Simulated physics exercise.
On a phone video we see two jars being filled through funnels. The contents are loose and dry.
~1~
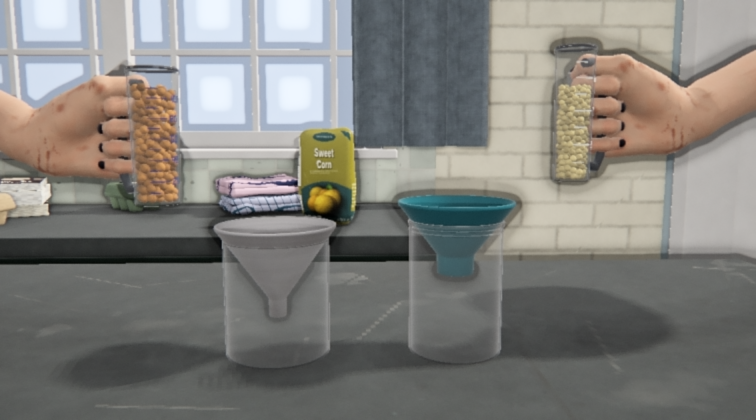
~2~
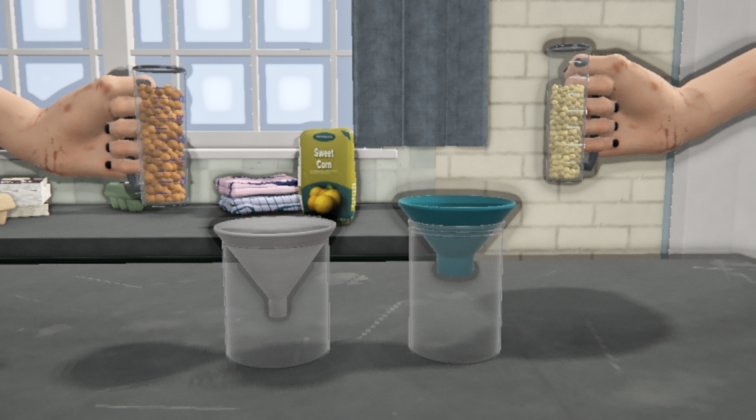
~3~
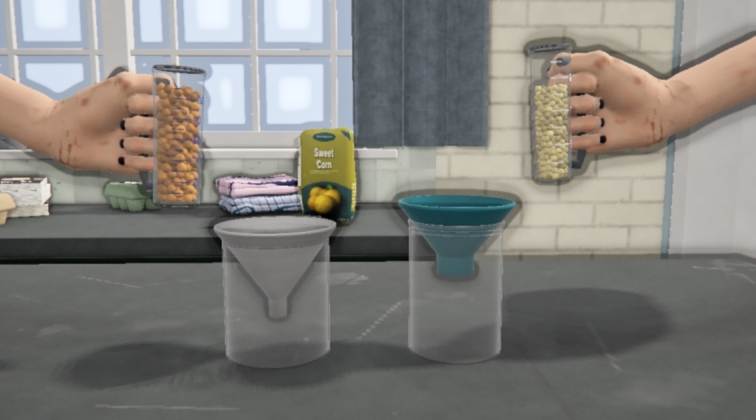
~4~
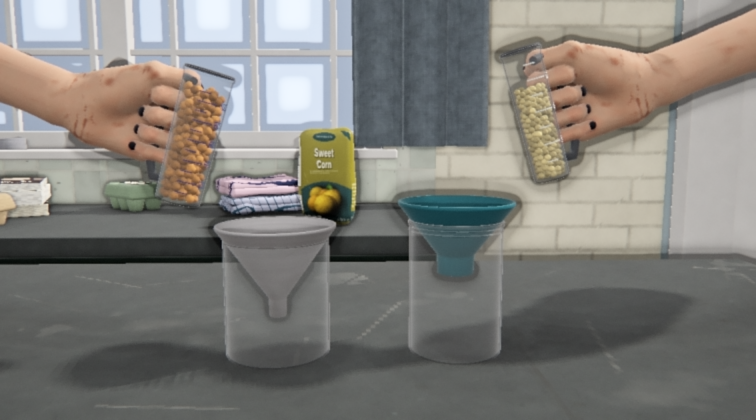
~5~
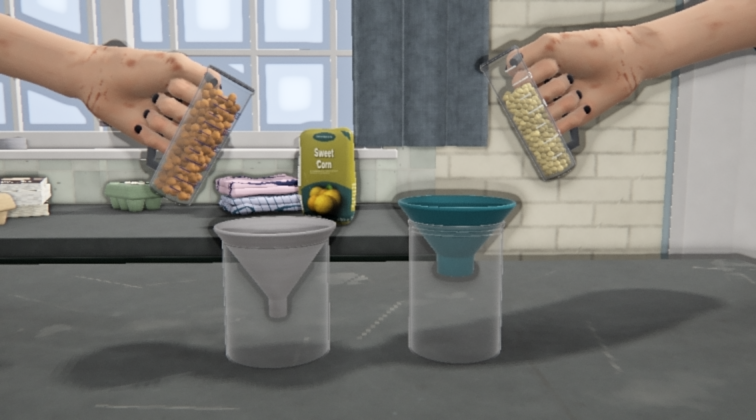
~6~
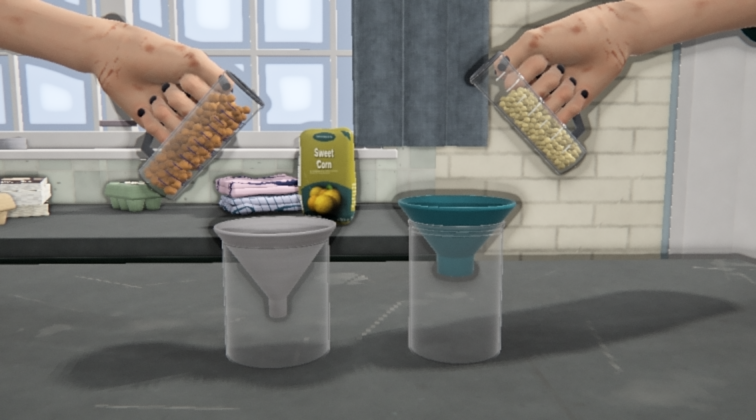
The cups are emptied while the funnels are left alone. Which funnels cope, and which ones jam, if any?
Left funnel: Watch it back up, right funnel: Watch it pour right through.
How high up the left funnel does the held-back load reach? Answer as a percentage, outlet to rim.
Near 90 per cent.
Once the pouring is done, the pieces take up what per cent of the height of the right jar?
About 10 %.
Then, 0.23 s past the last view, left, all still in the cup; right, all still in the cup.
Then, 0.53 s past the last view, left, all still in the cup; right, all still in the cup.
Then, 0.84 s past the last view, left, nearly all still in the cup, a small part in or over the funnel; right, nearly all still in the cup, a stray few in or over the funnel.
Finally, left, nearly all stuck in the funnel, a stray few down in the jar; right, all down in the jar.
